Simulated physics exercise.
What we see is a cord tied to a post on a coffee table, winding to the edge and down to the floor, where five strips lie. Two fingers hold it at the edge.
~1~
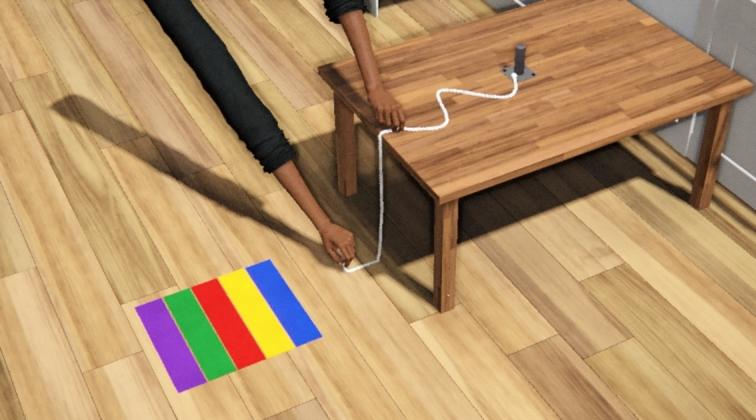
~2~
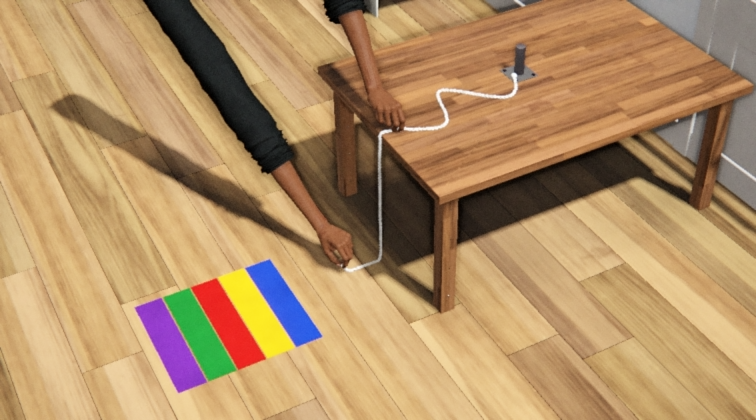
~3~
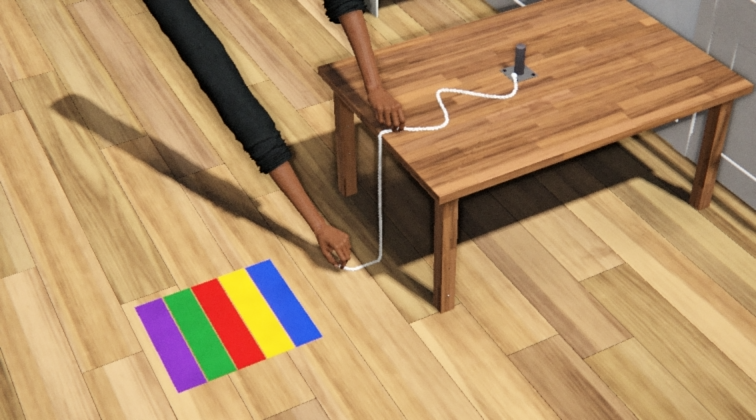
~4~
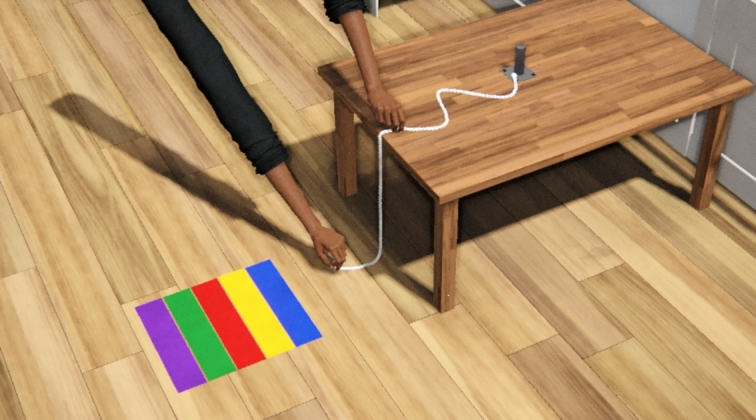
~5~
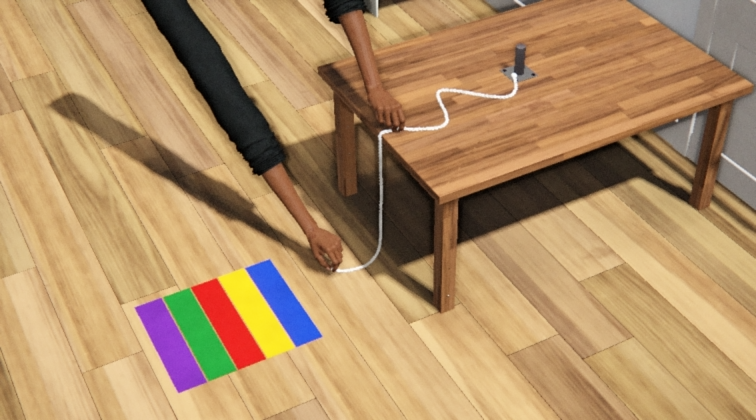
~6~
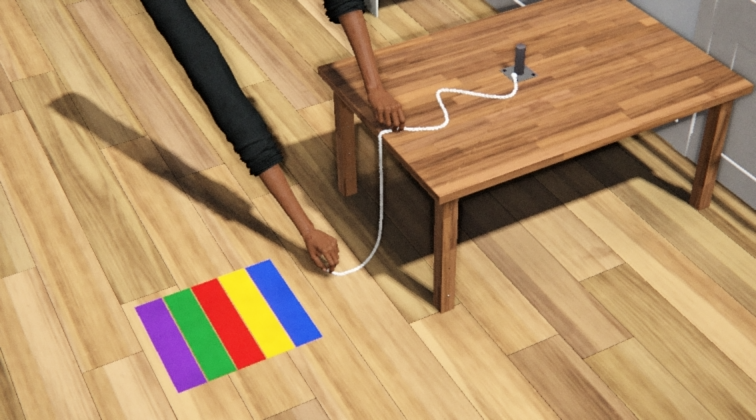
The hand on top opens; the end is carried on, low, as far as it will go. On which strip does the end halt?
The end stops over the purple strip.
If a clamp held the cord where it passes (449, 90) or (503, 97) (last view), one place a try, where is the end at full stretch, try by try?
In that order: (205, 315) and (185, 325).
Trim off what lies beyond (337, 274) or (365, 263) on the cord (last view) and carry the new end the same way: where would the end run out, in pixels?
Try by try, around (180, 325) and (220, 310).
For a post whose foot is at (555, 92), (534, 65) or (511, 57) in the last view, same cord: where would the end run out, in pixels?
In that order: (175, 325), (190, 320) and (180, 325).
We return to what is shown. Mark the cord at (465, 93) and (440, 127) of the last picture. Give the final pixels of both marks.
At (440, 100), then (362, 136).
Soon after, end near (218, 311); over red.
Then, end near (184, 323); over green.
At full stretch, end near (164, 331); over purple. It gets as far as the purple strip.
